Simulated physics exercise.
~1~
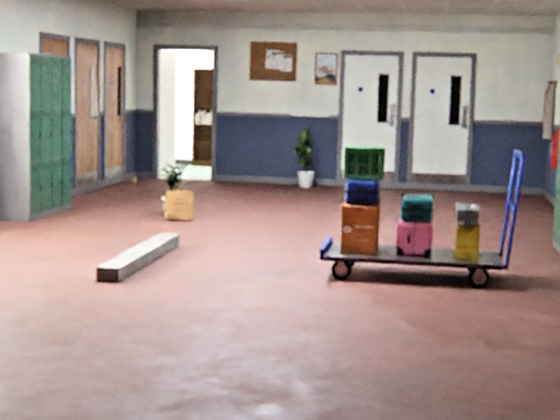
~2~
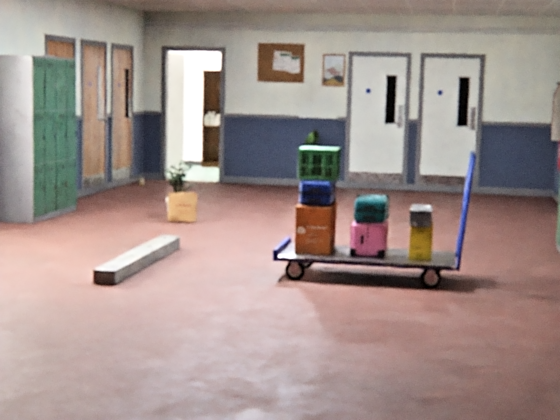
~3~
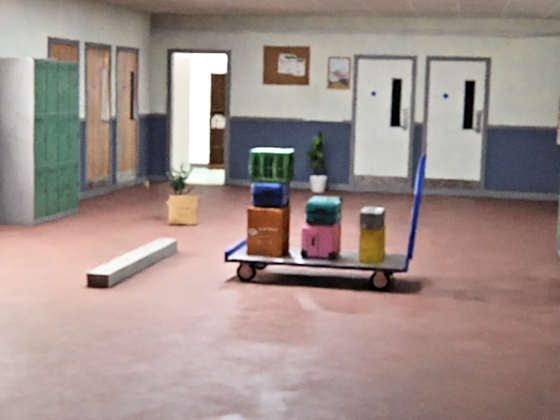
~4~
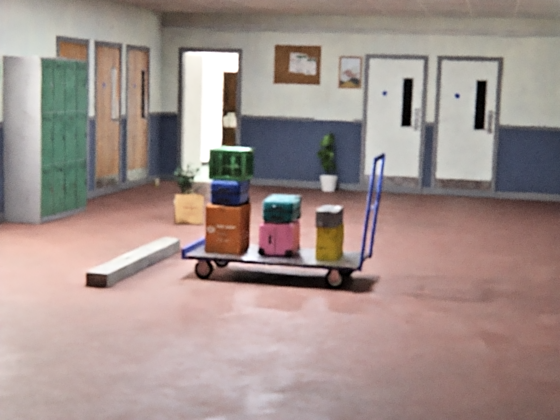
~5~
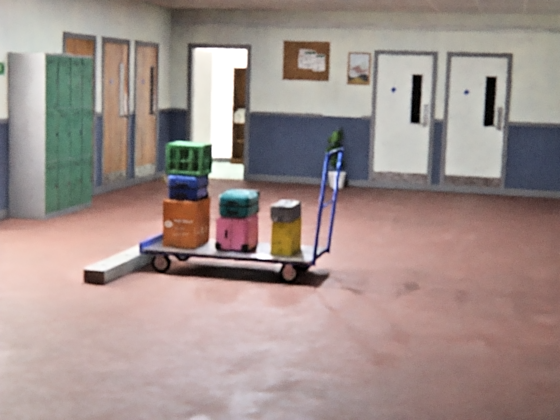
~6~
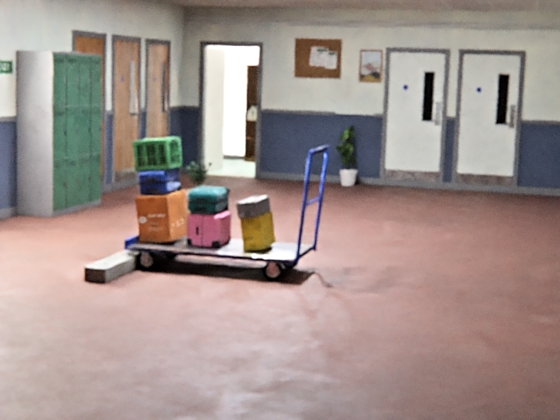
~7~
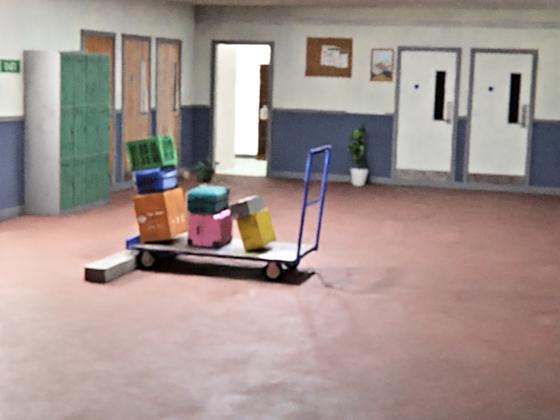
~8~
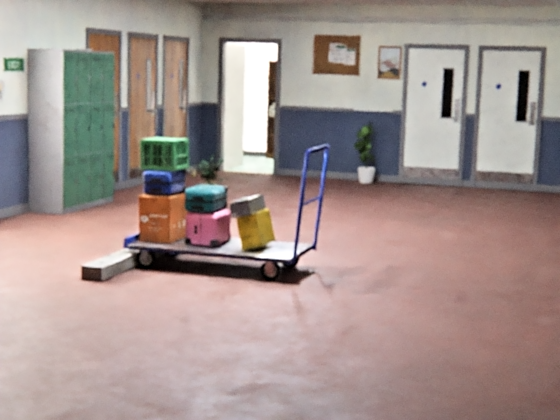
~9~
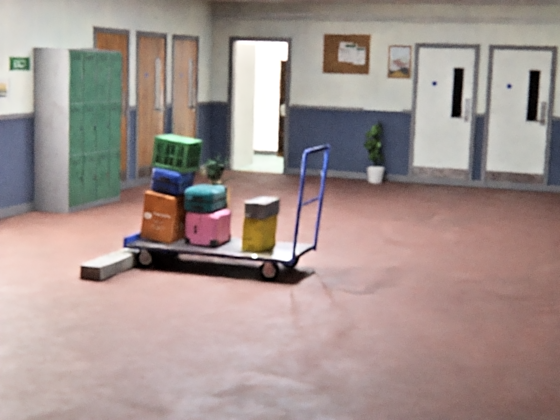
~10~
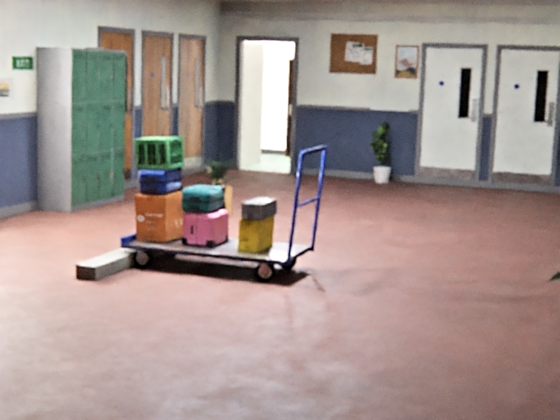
In a corridor, a loaded trolley rolls left into a floor beam and stops, its stacked cases and crate tilting but staying aboard.
